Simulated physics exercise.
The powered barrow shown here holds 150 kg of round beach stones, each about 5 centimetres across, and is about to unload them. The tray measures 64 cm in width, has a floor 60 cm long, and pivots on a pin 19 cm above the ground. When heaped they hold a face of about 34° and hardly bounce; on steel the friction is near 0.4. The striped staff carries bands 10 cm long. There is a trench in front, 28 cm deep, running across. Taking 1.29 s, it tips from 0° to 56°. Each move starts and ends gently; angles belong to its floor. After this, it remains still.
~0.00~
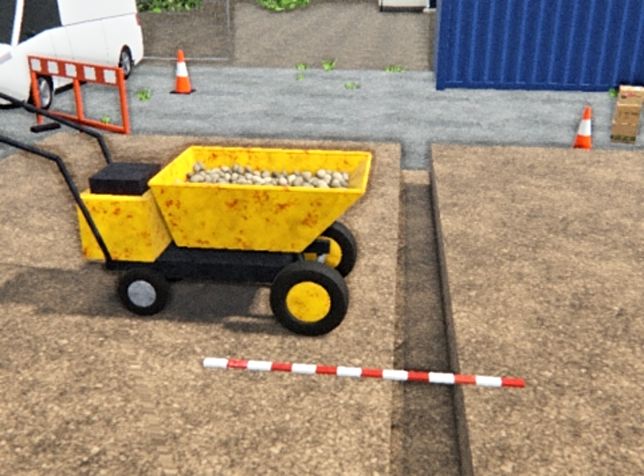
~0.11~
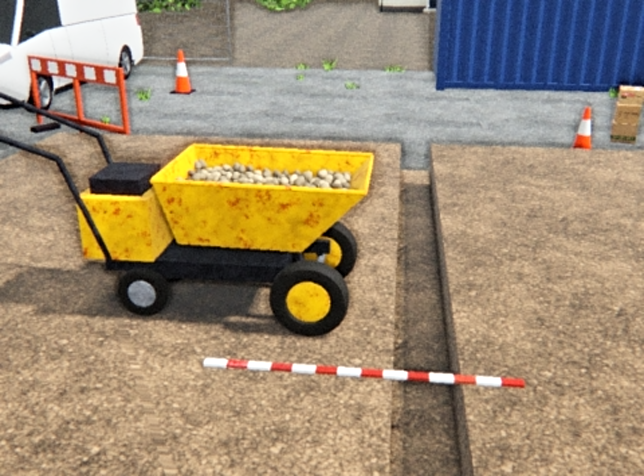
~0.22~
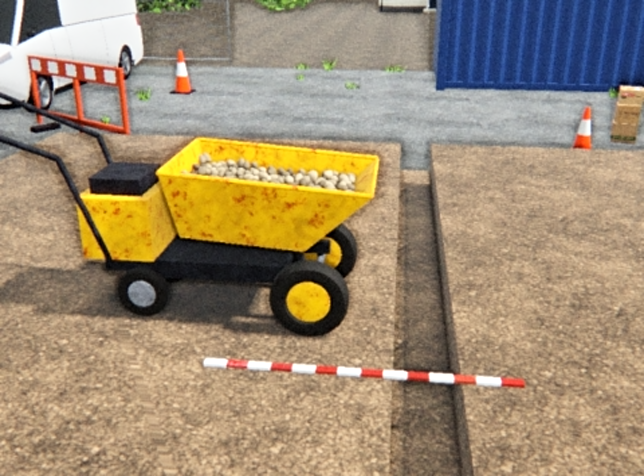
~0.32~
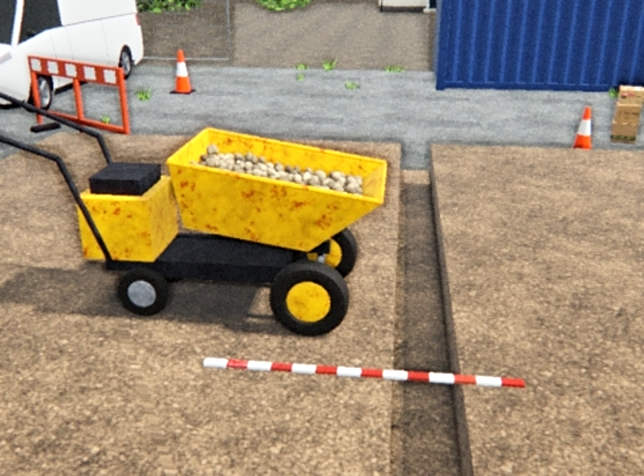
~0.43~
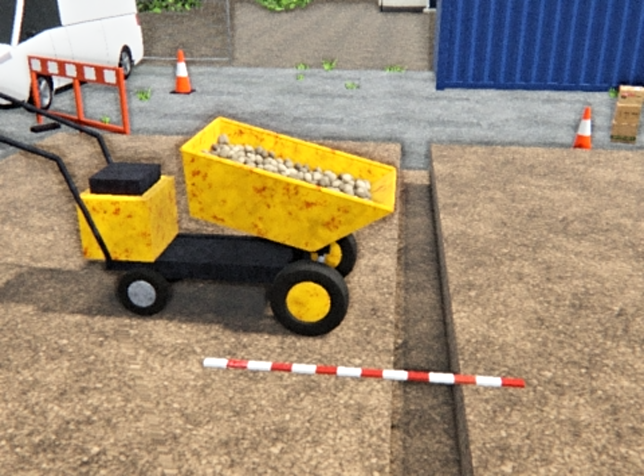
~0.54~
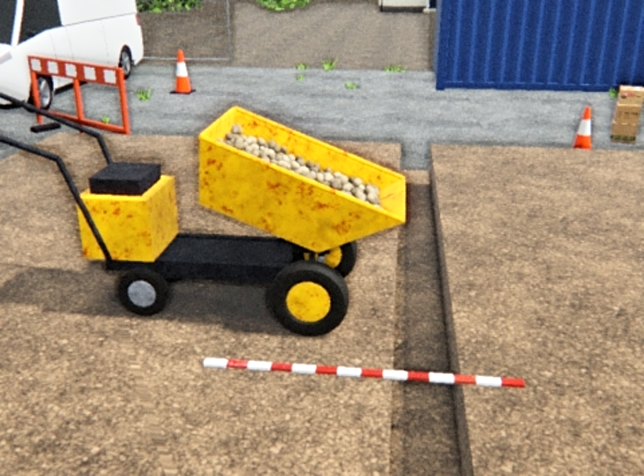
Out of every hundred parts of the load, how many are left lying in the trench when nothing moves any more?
Around 35 in every hundred.
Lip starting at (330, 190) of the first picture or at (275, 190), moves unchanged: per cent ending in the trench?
Near 60 per cent from the first place, 65 from the second.
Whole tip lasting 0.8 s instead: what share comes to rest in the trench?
In that case, around 30%.
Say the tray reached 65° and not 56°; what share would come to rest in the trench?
Then roughly 30 percent.
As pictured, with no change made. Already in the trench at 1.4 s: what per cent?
By then, around 5 percent.
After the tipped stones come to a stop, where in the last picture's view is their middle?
Middle at around (475, 312), I'd say.
After 1.0 s the floor is at 47°; 100 % in the tray; the foremost stones are at (415, 243).
After 1.4 s the floor is at 56°; 86 % in the tray, 4 % in the trench, 10 % past the trench; the foremost stones are at (491, 304).
After 1.7 s the floor is at 56°; 51 % in the tray, 5 % in the trench, 44 % past the trench; the foremost stones are at (586, 328).
After 3.7 s the floor is at 56°; 15 % in the tray, 35 % in the trench, 50 % past the trench; the foremost stones are past the picture's edge.
